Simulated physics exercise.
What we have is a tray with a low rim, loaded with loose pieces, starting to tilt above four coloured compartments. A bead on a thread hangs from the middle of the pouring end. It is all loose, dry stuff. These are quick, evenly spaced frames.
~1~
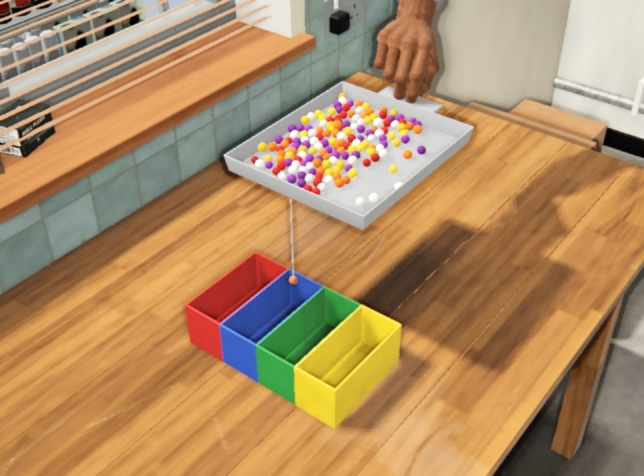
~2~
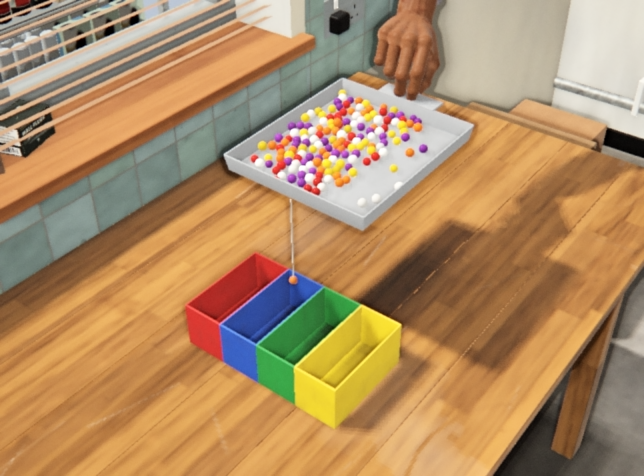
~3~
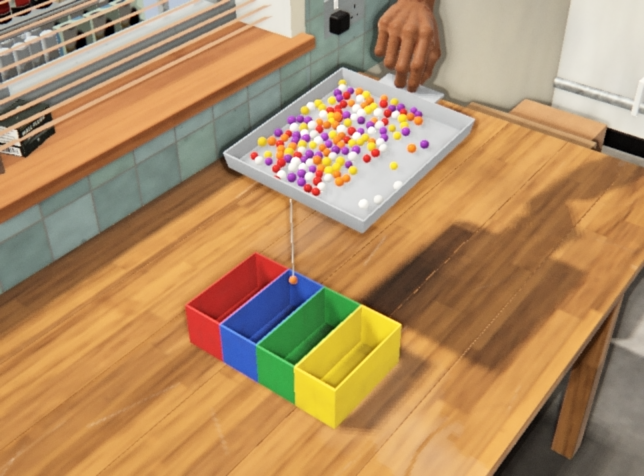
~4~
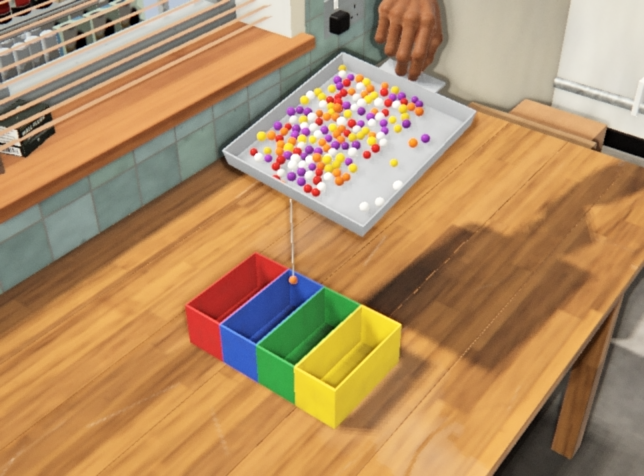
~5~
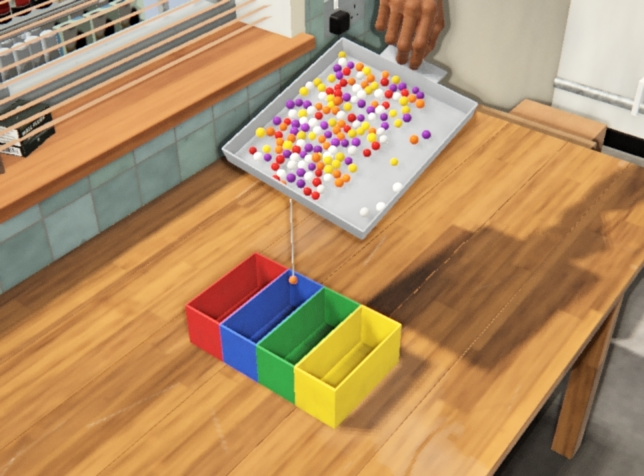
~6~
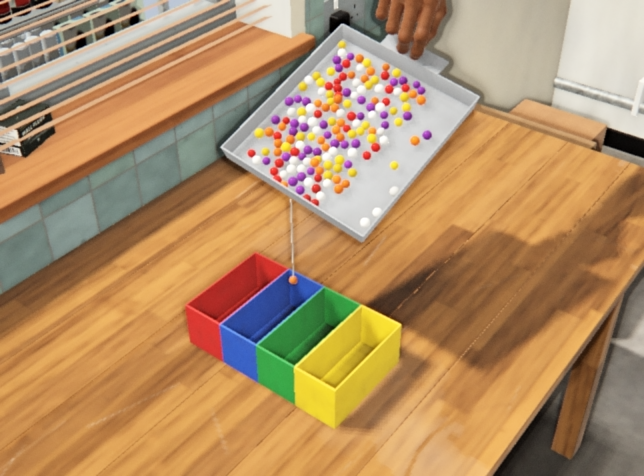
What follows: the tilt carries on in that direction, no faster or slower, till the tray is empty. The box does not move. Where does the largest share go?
Most goes to the yellow cell.
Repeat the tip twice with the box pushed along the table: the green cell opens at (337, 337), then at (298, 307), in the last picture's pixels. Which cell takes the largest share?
First green, then the yellow one.
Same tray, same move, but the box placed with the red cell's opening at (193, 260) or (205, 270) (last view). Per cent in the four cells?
First some 10, then 30 per cent.
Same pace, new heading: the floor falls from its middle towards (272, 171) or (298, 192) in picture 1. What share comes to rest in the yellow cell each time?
The first gives 0 %, the second 10 %.
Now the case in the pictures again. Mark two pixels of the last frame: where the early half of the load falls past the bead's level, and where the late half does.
The first part at (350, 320); the rest at (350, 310).
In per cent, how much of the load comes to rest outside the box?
It comes to 20 per cent or so.
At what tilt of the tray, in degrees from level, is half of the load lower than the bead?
Near 100 degrees.
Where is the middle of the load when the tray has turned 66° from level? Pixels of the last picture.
At about (347, 214).
Soon after the last picture, tray tipped steeply; most on the tray; a stray few in the yellow cell; a small part falling or outside the box.
A little later, tray tipped past a quarter turn; about a quarter on the tray; about a third in the yellow cell; a small part in the green cell; a stray few in the blue cell; about a quarter falling or outside the box.
Later still, tray tipped past a quarter turn; about half in the yellow cell; about a quarter in the green cell; a stray few in the blue cell; about a quarter falling or outside the box.
By the end, tray tipped past a quarter turn; about half in the yellow cell; about a quarter in the green cell; a stray few in the blue cell; none in the red cell; about a quarter outside the box.
